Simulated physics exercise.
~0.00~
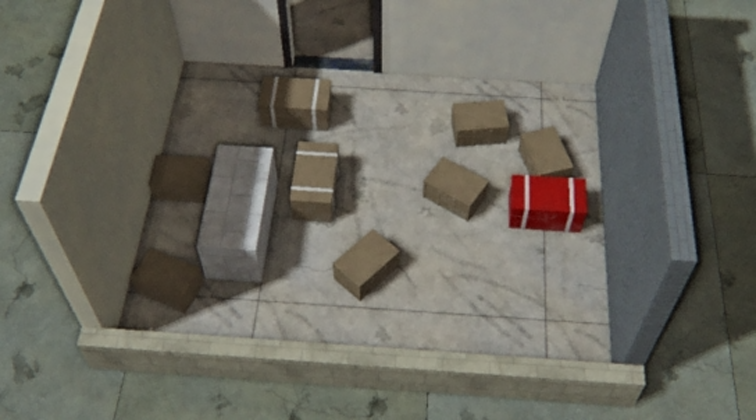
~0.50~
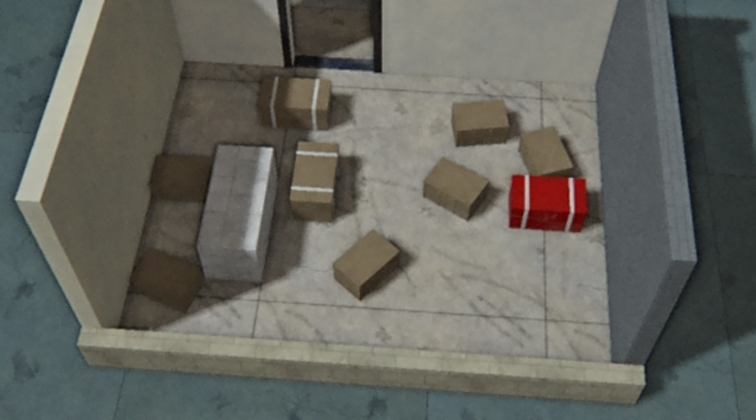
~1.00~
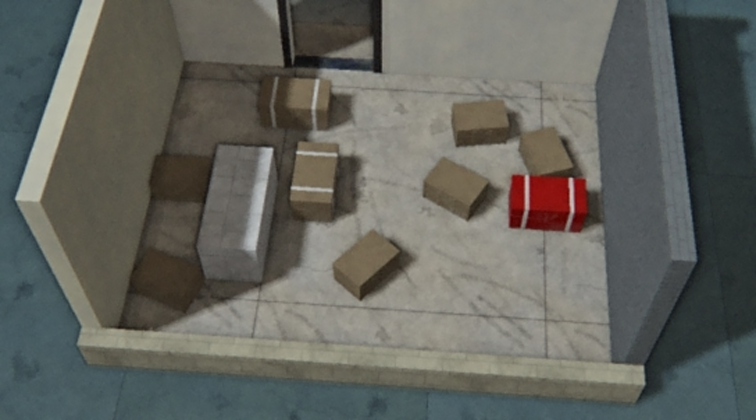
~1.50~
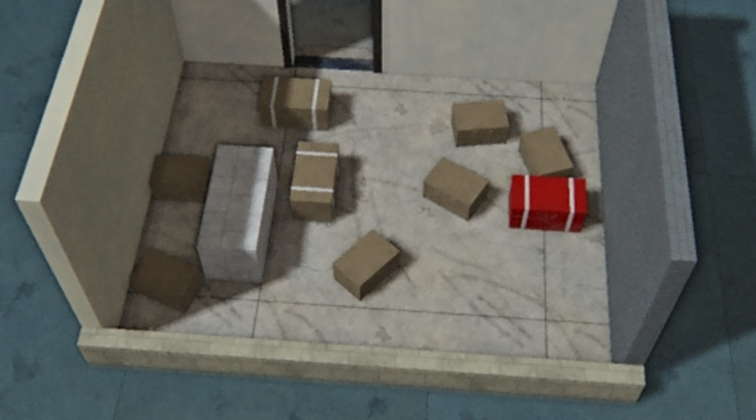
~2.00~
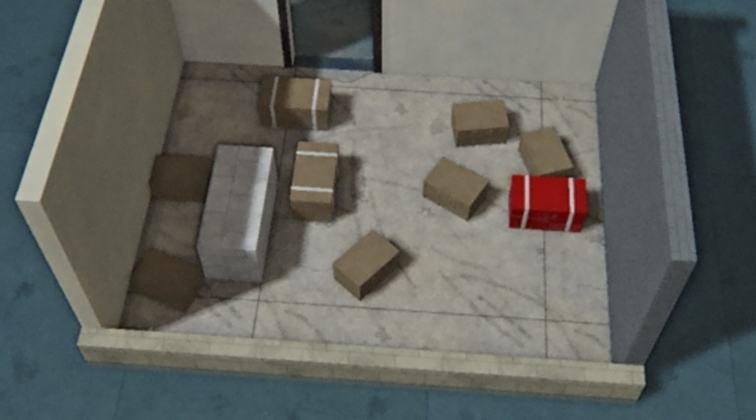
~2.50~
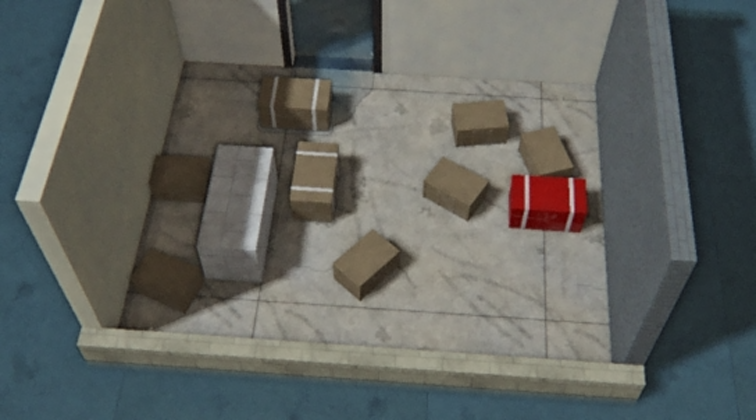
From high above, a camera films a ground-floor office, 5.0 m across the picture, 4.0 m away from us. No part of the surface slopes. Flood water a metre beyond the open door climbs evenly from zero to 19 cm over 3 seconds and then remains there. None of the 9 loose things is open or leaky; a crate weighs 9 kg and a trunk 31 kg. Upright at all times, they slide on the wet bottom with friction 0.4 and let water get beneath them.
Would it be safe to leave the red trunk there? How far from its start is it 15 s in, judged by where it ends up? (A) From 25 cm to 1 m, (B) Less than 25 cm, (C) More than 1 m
The answer is A.
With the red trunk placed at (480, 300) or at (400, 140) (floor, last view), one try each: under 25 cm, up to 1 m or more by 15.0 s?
Results in order: It remains near its start; it covers a small distance.
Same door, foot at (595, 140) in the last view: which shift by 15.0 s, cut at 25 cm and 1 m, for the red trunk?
Red trunk: Remains in position.
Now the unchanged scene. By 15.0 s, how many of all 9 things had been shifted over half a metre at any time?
The count comes to 7.
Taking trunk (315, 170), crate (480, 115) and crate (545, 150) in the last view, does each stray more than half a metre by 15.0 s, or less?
In that order: More, under, more.
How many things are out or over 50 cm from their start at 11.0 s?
I count 5 of them.
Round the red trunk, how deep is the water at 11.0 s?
About 7 cm.
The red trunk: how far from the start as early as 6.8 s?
About 0 cm by then.
After 3.5 s the red trunk is near (549, 194), 0.0 m from its start, aground; 0 afloat.
After 6.8 s the red trunk is near (549, 194), 0.0 m from its start, aground; 0 afloat.
After 11.0 s the red trunk is near (549, 194), 0.0 m from its start, aground; 5 afloat.
After 15.0 s the red trunk is near (562, 162), 0.5 m from its start, aground; 8 afloat.
